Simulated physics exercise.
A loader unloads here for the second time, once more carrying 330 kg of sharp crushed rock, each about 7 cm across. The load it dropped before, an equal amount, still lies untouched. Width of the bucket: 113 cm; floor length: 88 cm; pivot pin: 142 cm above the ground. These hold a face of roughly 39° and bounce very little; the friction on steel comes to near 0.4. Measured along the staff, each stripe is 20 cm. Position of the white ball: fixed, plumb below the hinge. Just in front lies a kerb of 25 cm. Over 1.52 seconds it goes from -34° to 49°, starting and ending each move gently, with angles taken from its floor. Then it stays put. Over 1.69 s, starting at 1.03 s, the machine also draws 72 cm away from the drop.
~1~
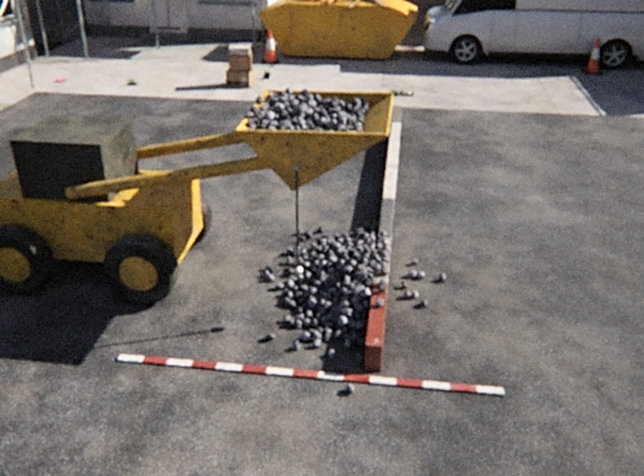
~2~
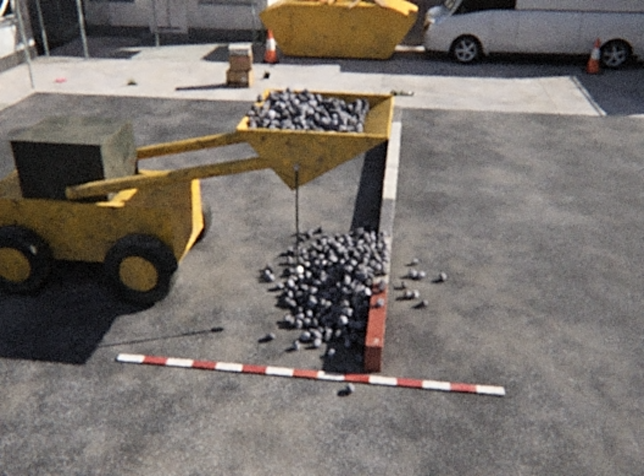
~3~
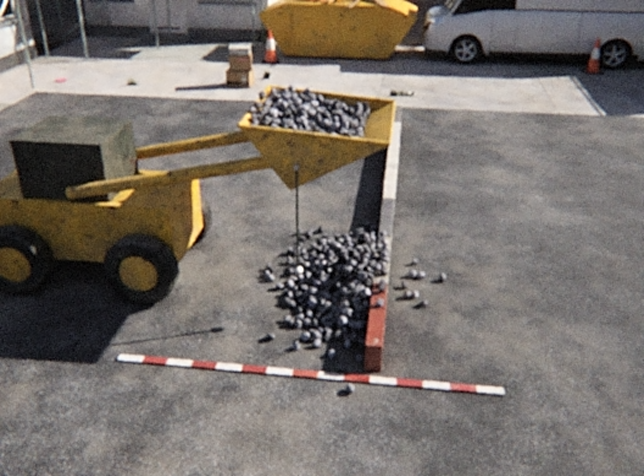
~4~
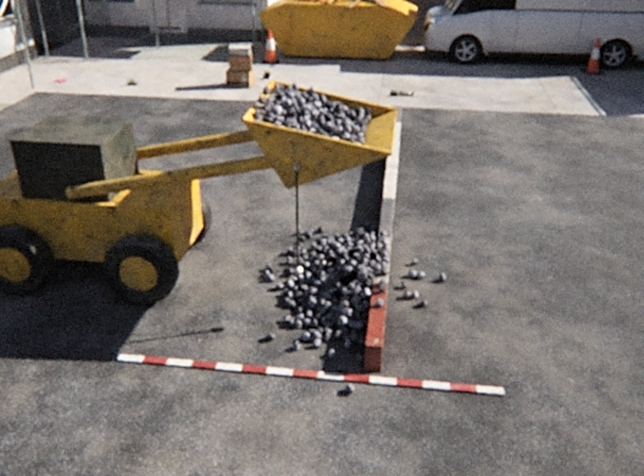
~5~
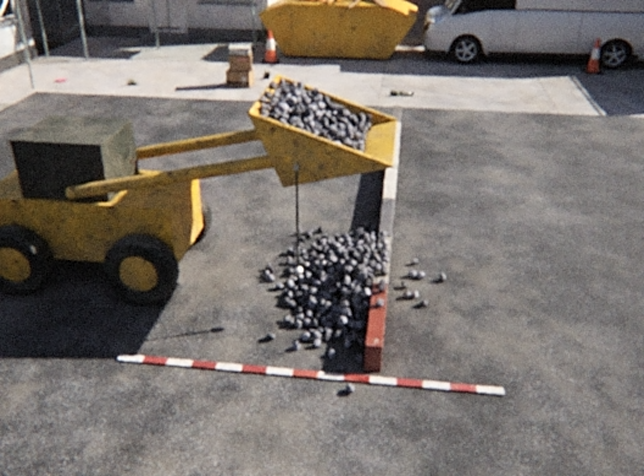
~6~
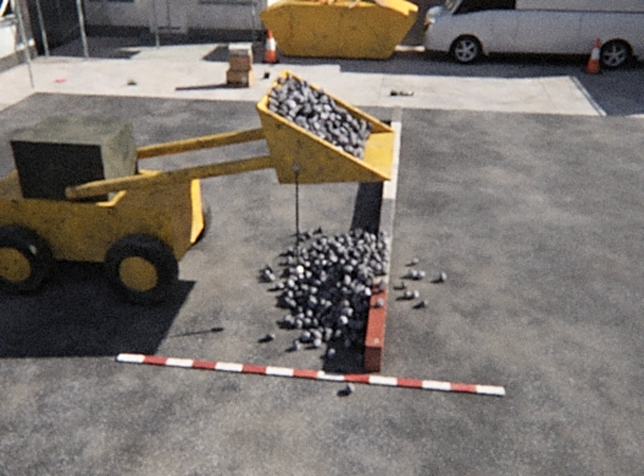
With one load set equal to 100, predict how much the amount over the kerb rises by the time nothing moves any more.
It rises by roughly 29 percent.
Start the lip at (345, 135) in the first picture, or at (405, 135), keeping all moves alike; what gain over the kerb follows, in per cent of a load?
Roughly 0 and 55 percent, in that order.
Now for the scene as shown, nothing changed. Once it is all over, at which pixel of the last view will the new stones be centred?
(361, 275).
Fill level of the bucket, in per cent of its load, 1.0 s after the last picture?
Estimate: 10 % remaining inside, roughly.
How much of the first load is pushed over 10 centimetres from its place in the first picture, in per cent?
5 %.
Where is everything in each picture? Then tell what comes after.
In the first frame, lip at (388, 135), floor tilted -34°, highest stones at (293, 101). The earlier load is highest near (360, 257), 34 cm above ground level, 99 % on this side of the kerb, 1 % over the kerb.
In the second frame, the bucket is at -33°, its lip at (388, 138); the top of the load is at (289, 99).
In the third frame, the bucket is at -28°, its lip at (390, 144); the top of the load is at (284, 97).
In the fourth frame, lip at (392, 154), floor tilted -22°, highest stones at (284, 95).
In the fifth frame, the bucket is at -14°, its lip at (392, 166); the top of the load is at (281, 90).
In the sixth frame, lip at (391, 180), floor tilted -5°, highest stones at (287, 86).
Then, 0.5 s after the last picture the floor is at 36°; in per cent of one load, 100 in the bucket, 99 on this side of the kerb, 1 over the kerb; the foremost stones are at (418, 283).
Then, 1.0 s after the last picture the floor is at 49°; in per cent of one load, 12 in the bucket, 174 on this side of the kerb, 14 over the kerb; the foremost stones are at (427, 286).
Then, 2.6 s after the last picture the floor is at 49°; in per cent of one load, 0 in the bucket, 170 on this side of the kerb, 30 over the kerb; the foremost stones are at (507, 303).
Then, 5.2 s after the last picture the floor is at 49°; in per cent of one load, 0 in the bucket, 170 on this side of the kerb, 30 over the kerb; the foremost stones are at (507, 303). Net gain over the kerb, 29.
